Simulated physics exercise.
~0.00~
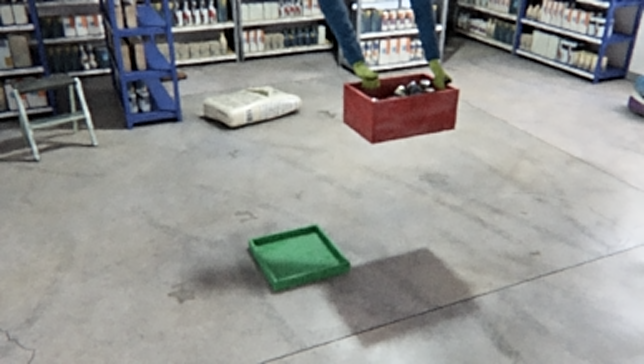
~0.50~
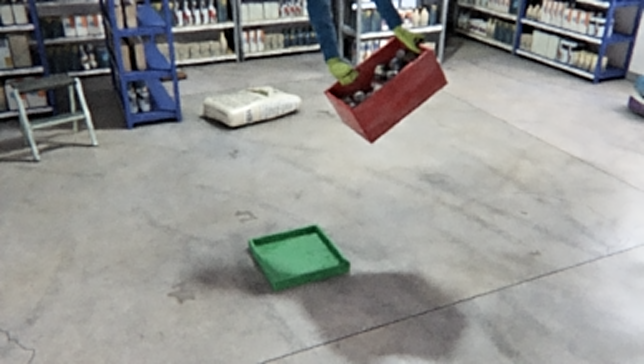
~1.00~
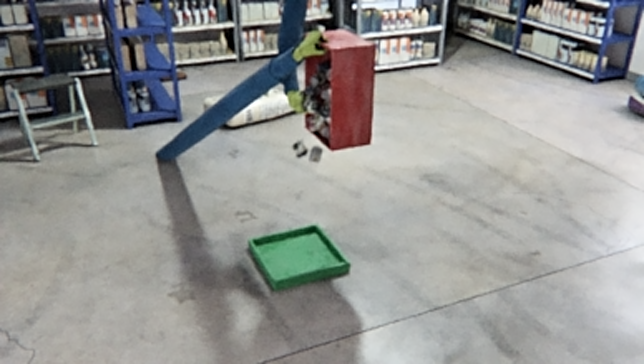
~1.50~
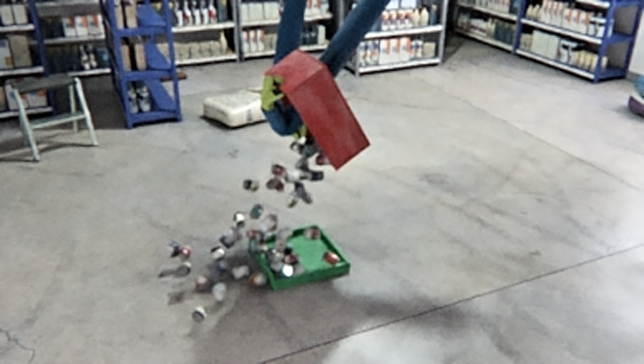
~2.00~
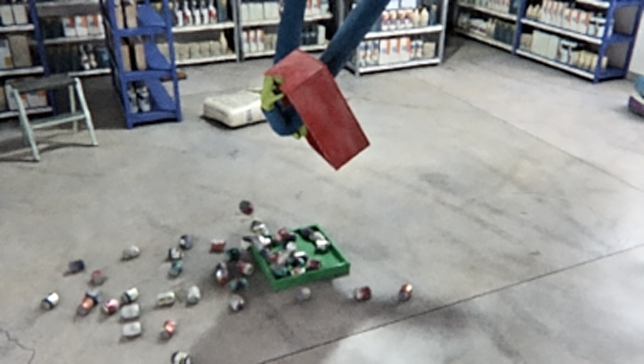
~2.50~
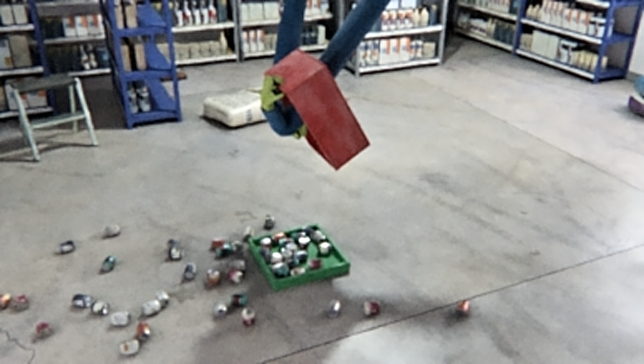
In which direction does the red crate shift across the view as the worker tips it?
The red crate shifts to the left as the worker tips it.
